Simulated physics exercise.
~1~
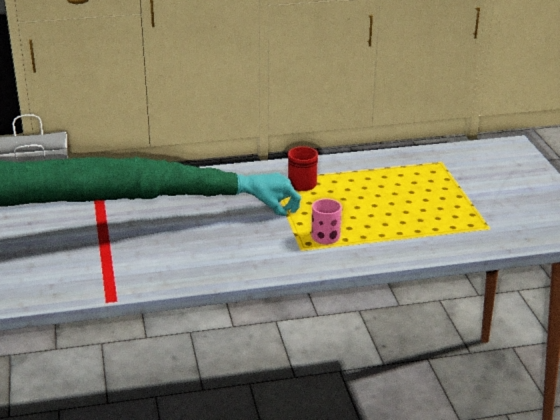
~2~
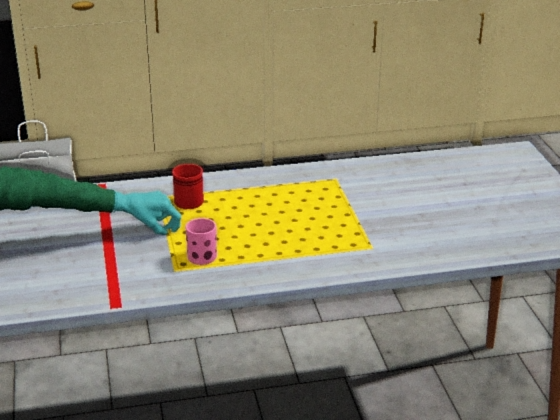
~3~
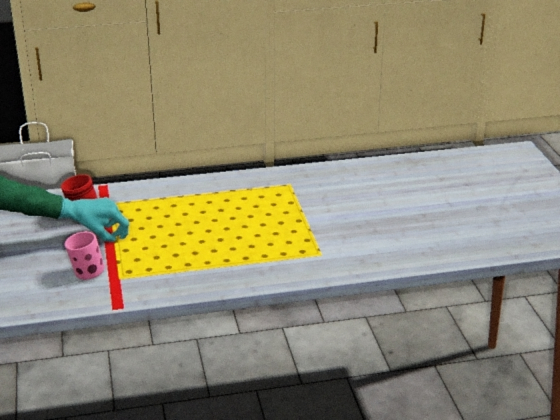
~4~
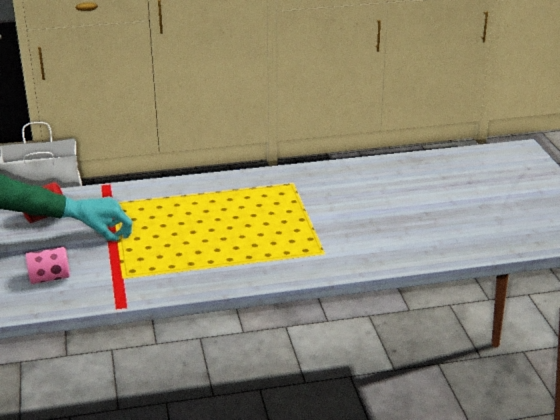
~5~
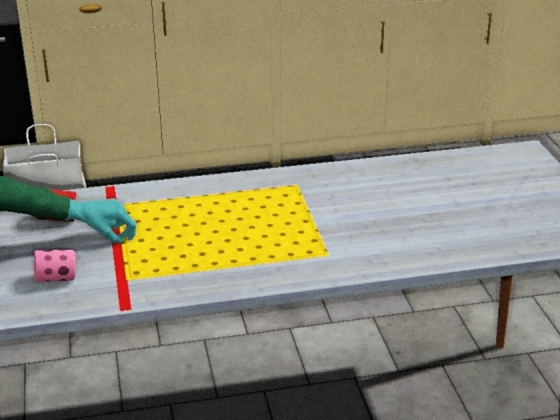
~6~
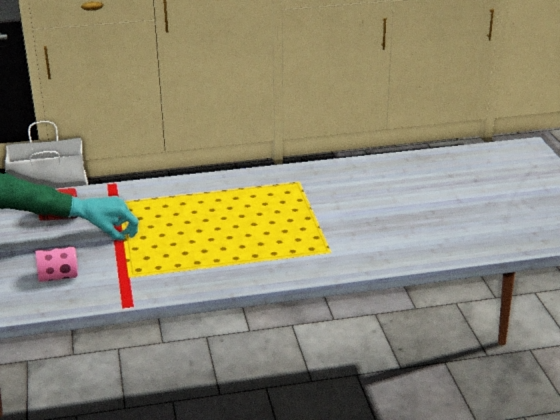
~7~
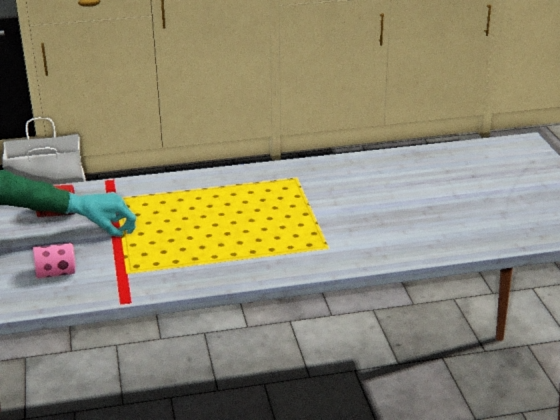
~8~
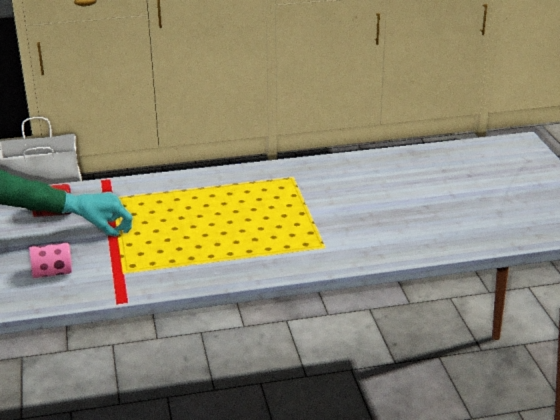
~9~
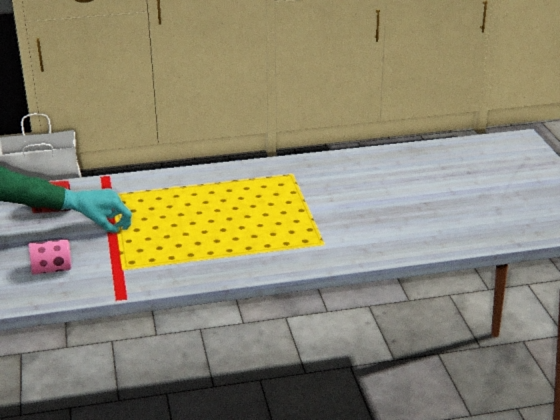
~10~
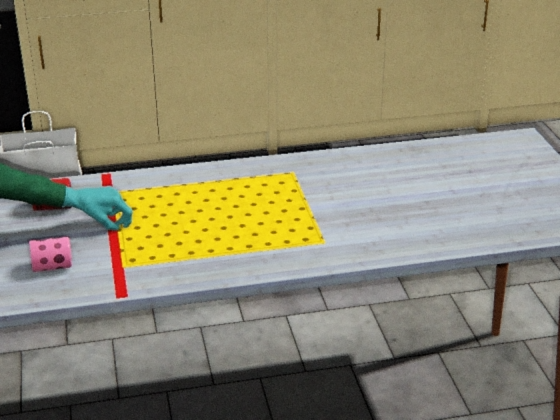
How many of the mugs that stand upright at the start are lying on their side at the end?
Two of them are, as both the pink mug and the red mug end up on their sides.
